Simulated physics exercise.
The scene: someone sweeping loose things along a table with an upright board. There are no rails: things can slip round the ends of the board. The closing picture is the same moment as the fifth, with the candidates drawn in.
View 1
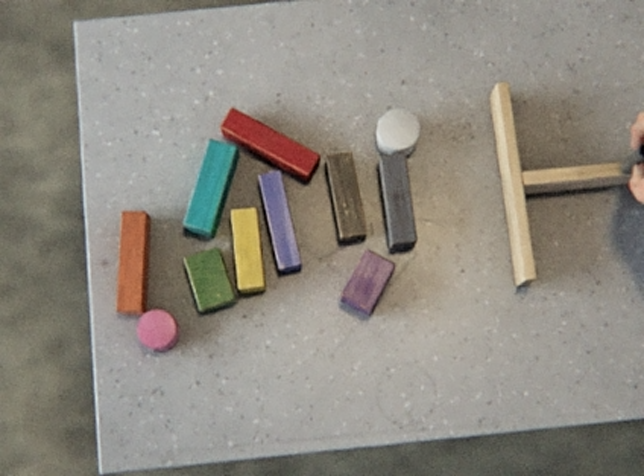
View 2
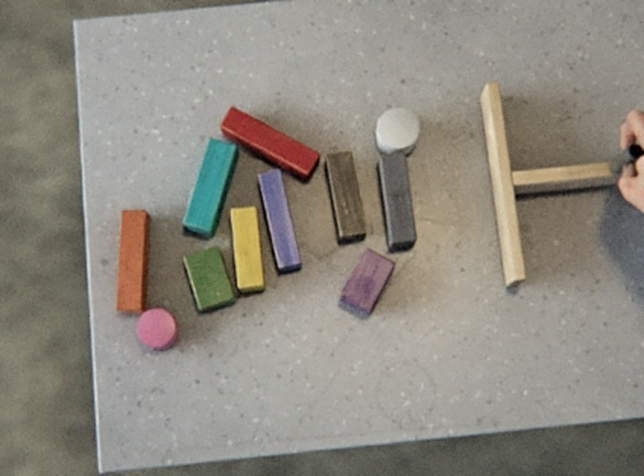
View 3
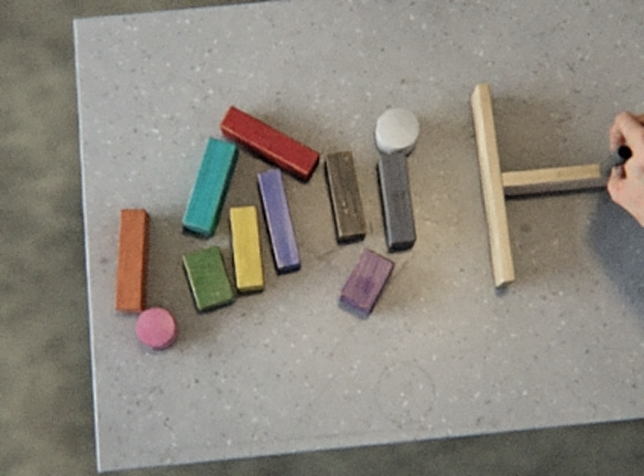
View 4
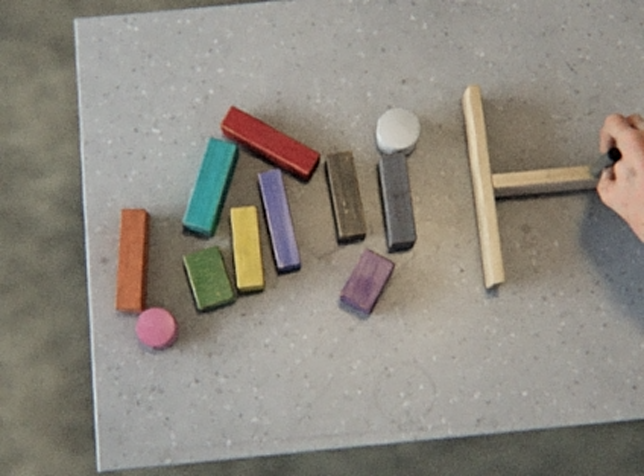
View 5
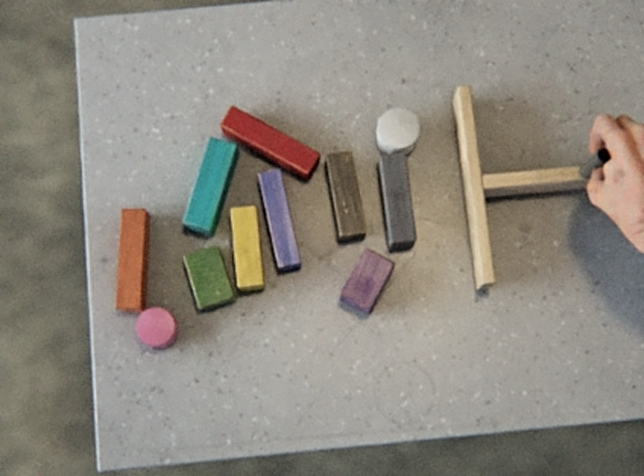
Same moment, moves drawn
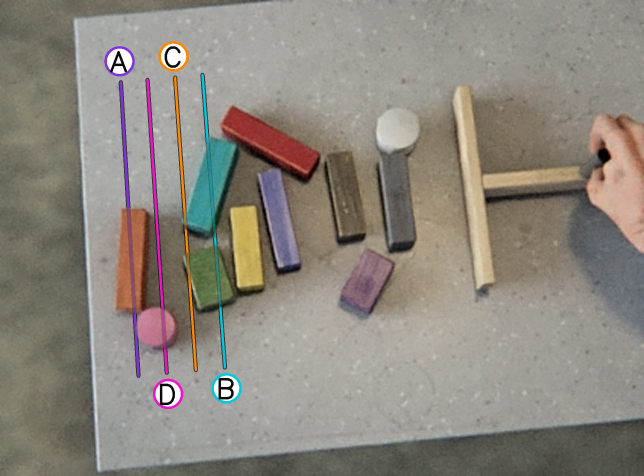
On a speckled grey tabletop, a hand at the right slides an upright wooden board on a handle slowly leftward toward a scattered group of coloured bars, blocks and round pieces, which stay still with a gap remaining between.
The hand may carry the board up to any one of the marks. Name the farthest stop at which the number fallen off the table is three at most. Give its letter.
It can go as far as C.
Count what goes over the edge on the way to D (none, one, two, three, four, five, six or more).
Four.
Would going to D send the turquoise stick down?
By then, yes.
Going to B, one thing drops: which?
The orange bar goes over.
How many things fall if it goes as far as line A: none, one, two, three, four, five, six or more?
In all, six or more.
On the copy, A at (129, 225); B at (213, 217); C at (185, 220); D at (157, 222).
On C. First, board (372, 192); purple block (353, 284); red stick (261, 141).
Then, board (267, 202); orange bar (113, 264); green block (146, 284).
Finally, board (185, 209); orange bar over the edge; turquoise stick over the edge; three fallen.
By contrast, A drops six; B is within the limit but short; D drops four.
